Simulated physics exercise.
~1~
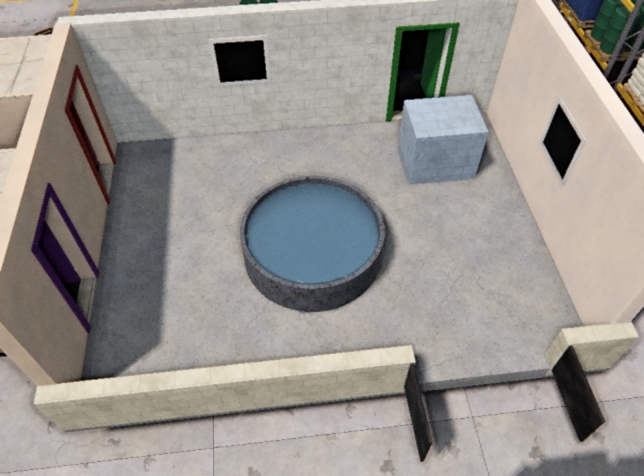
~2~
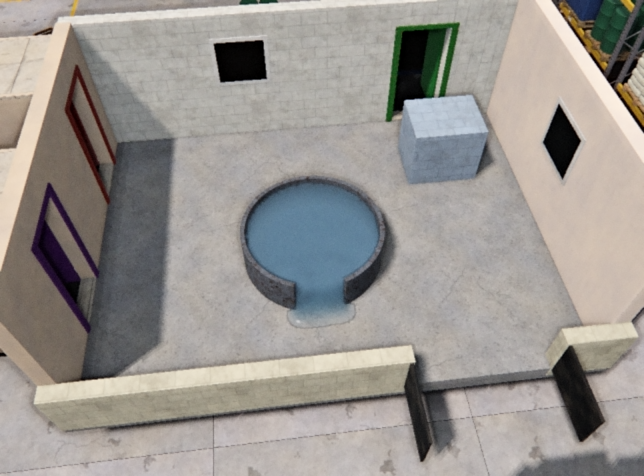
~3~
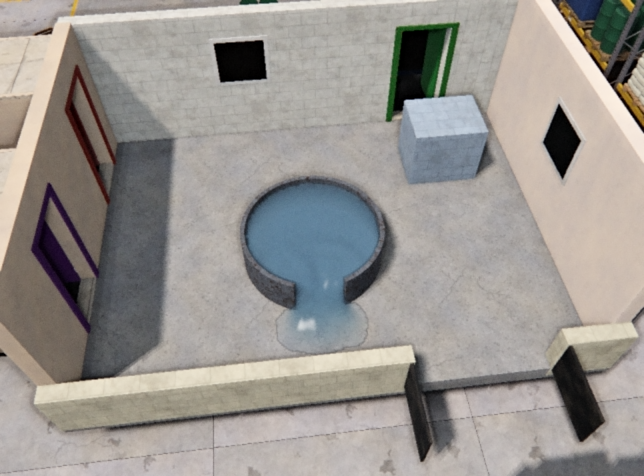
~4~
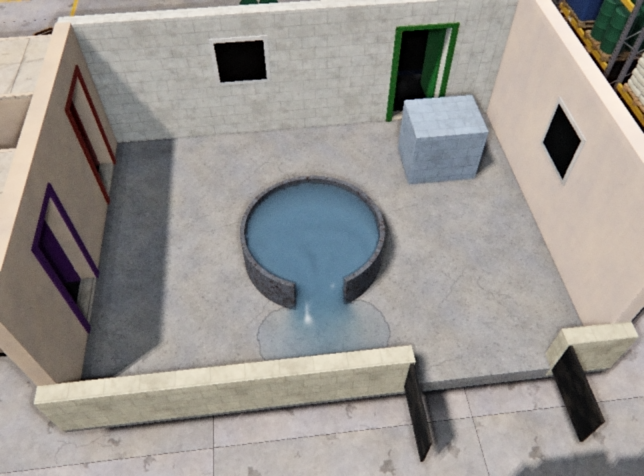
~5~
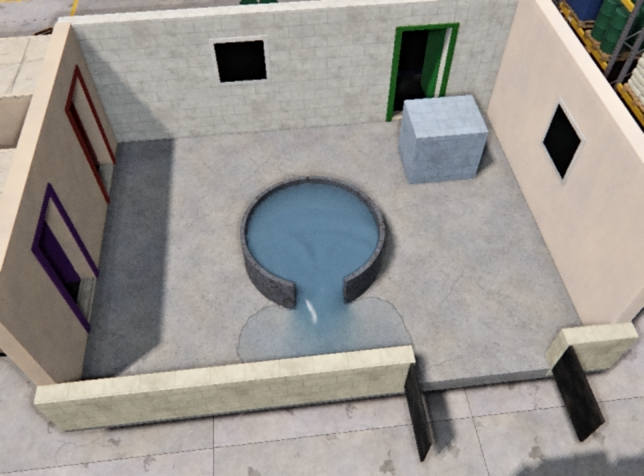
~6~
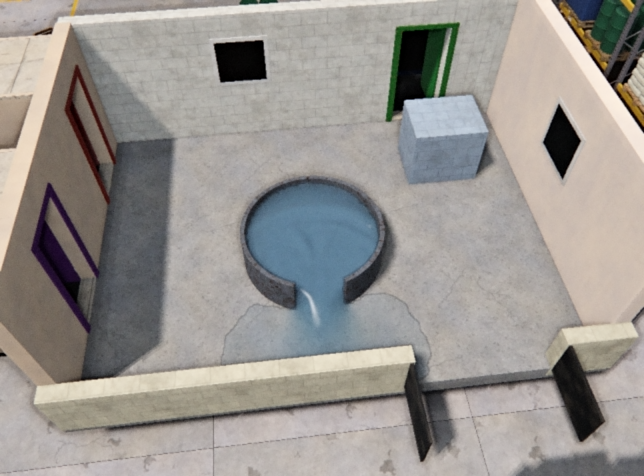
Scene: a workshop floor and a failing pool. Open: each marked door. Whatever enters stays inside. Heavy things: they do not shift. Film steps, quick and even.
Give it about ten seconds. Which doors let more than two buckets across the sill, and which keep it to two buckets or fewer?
In the end the purple door will break the limit; the green door will respect the limit; the red door will respect the limit.
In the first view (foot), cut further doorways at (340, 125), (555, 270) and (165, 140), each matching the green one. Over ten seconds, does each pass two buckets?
One, ends up below; two, ends up above; three, ends up above.
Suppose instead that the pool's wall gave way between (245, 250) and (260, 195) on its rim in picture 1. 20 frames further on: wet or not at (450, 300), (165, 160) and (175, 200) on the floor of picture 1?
First kept bare, second soaked through, third soaked through.
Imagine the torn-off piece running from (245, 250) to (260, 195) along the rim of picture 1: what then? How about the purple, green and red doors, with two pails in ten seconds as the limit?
In short: The purple one floods, the green one holds, the red one is over.
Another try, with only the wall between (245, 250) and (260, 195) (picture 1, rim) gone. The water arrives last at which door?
That's the green-painted one.
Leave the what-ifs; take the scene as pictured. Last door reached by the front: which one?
The green door.
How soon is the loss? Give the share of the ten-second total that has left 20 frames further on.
Estimate: 35 %.
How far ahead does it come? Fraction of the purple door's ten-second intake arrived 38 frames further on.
Near 70 per cent, give or take.
A moment on, water covers 15 % of the floor; the purple door not reached, the green door not reached, the red door not reached.
Next, water covers 30 % of the floor; the purple door not reached, the green door not reached, the red door not reached.
Then, water covers 45 % of the floor; the purple door over two buckets in, the green door not reached, the red door not reached.
Later, water covers 65 % of the floor; the purple door over two buckets in, the green door wet at the sill, nothing in, the red door wet at the sill, nothing in.
In the end, water covers 95 % of the floor; the purple door far over two buckets in, the green door wet at the sill, nothing in, the red door wet at the sill, nothing in.
